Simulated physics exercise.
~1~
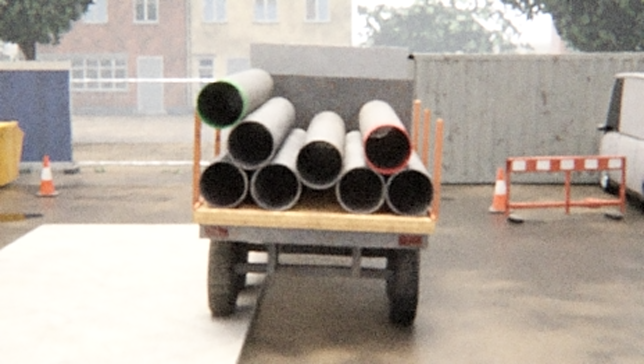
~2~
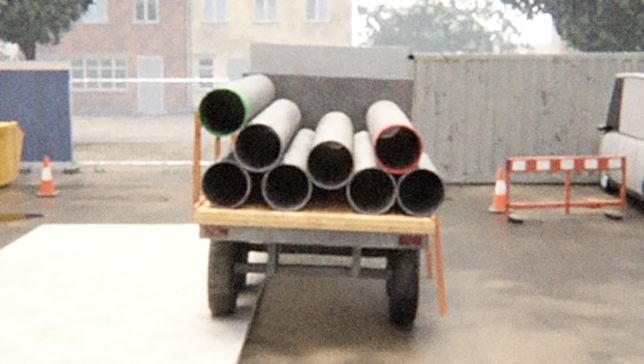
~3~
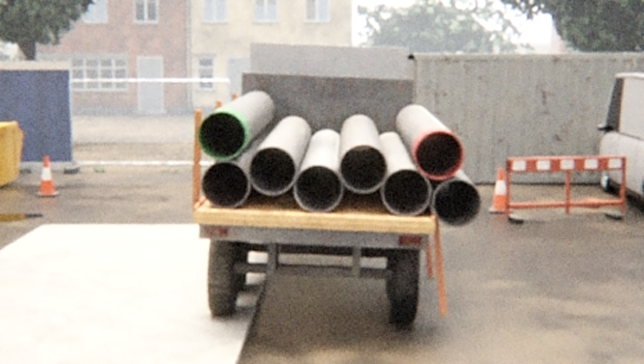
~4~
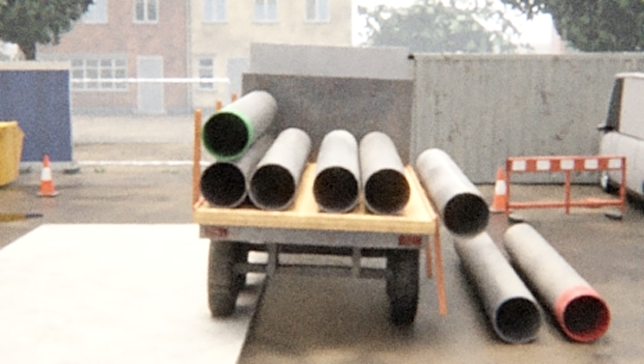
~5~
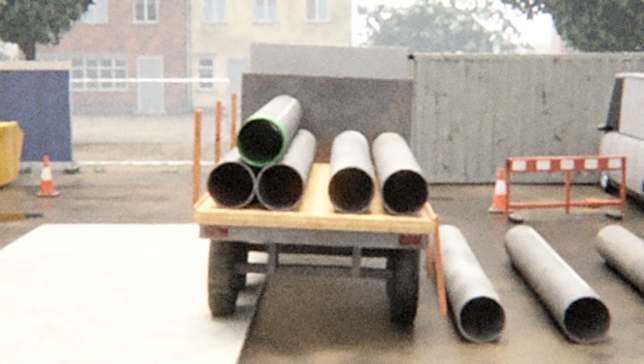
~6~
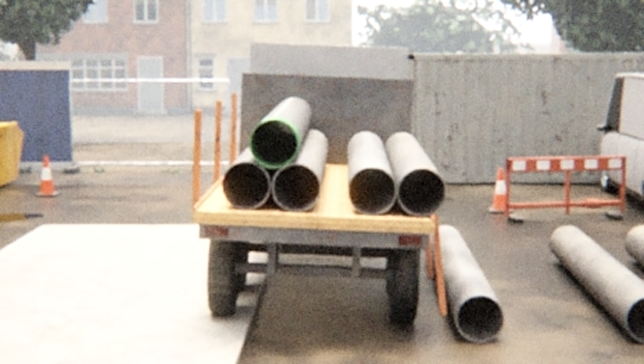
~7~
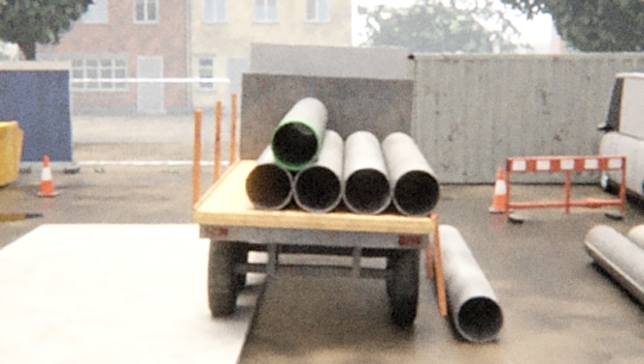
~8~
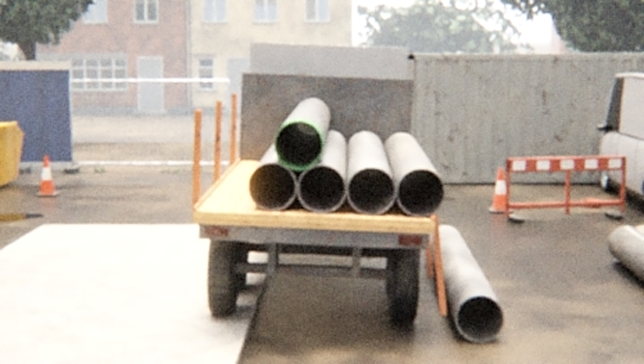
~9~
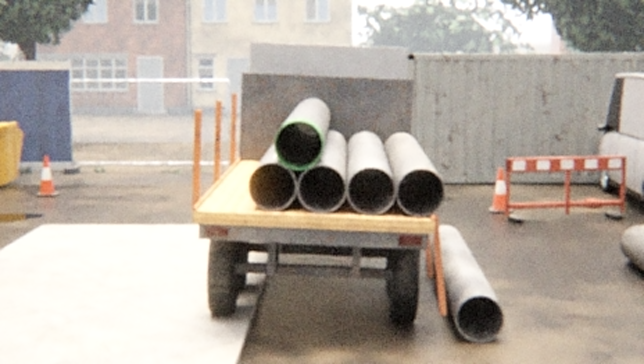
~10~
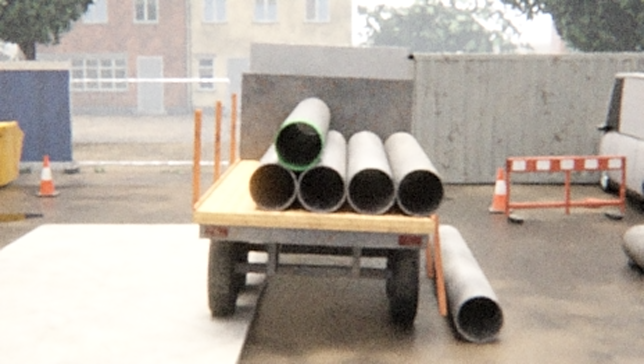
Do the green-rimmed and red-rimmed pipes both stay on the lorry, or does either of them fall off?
The green-rimmed pipe stays aboard, resting on top of the others, but the red-rimmed pipe falls off the right side.
